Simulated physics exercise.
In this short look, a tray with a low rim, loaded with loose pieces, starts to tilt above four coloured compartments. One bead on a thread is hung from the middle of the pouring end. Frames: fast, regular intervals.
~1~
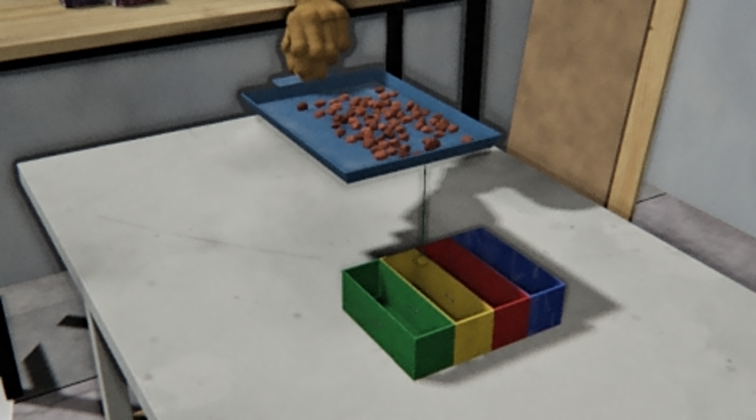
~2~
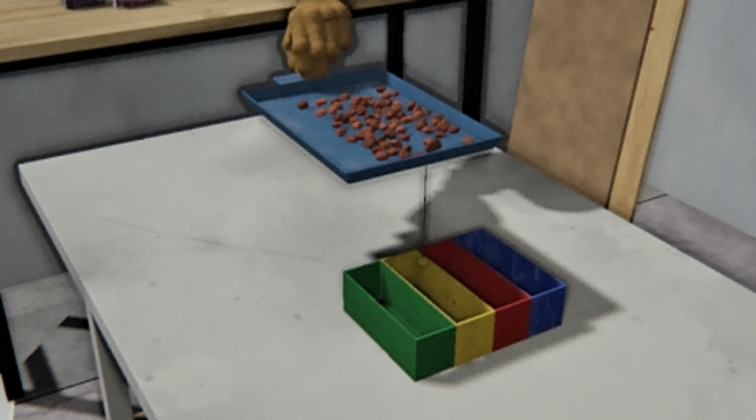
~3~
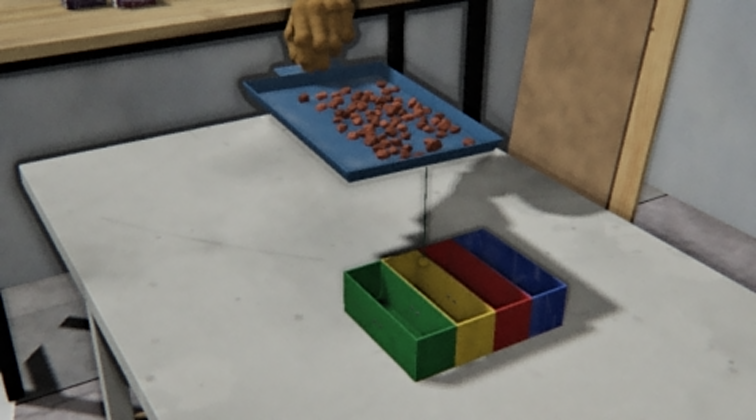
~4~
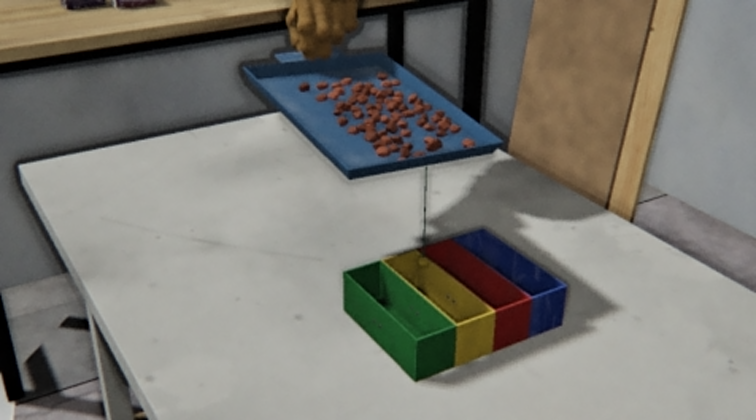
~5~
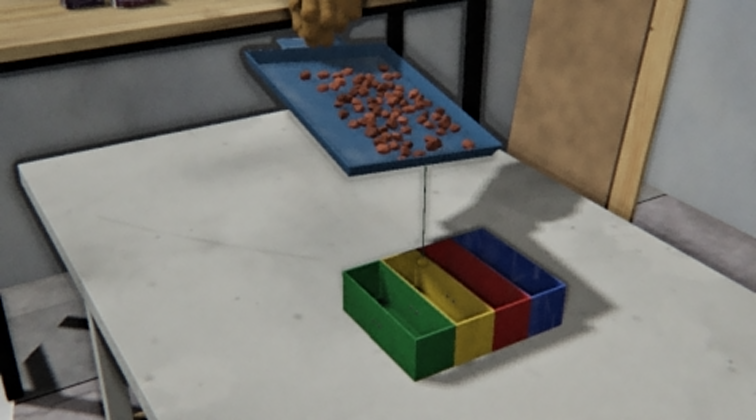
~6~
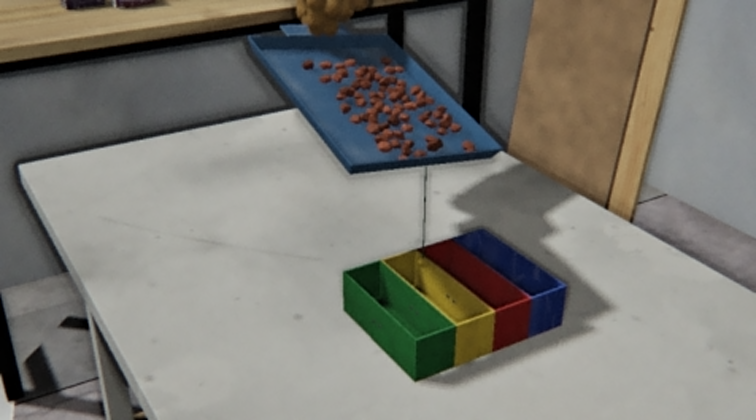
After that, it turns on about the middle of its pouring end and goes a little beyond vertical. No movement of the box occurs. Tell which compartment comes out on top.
It is blue that comes out on top.
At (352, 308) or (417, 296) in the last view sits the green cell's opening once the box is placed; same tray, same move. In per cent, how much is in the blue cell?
In order, 30 % and 40 %.
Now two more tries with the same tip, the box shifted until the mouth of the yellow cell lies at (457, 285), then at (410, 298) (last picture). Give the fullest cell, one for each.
First try: The red cell. Second try: That blue cell.
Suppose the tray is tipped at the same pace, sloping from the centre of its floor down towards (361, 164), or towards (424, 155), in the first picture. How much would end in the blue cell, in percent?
Shares: About 0 in a hundred, then about 20 in a hundred.
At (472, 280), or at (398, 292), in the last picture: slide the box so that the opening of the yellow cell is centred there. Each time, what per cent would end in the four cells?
In turn about 100 and about 40 percent.
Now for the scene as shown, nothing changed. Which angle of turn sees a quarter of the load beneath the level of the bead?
Near 80 degrees.
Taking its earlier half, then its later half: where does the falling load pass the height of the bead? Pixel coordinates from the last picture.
First part (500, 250), rest (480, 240).
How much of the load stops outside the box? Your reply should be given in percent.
0 %.
Shortly afterwards, tray tipped steeply; all but a few on the tray; only a few in the blue cell; only a few falling or outside the box.
Next, tray tipped past a quarter turn; only a few on the tray; near half in the blue cell; near a third in the red cell; only a few in the yellow cell; a little falling or outside the box.
Some moments later, tray tipped past a quarter turn; near two thirds in the blue cell; near a third in the red cell; only a few in the yellow cell; only a few falling or outside the box.
In the end, tray tipped past a quarter turn; near two thirds in the blue cell; near a third in the red cell; only a few in the yellow cell; none at all in the green cell; only a few outside the box.
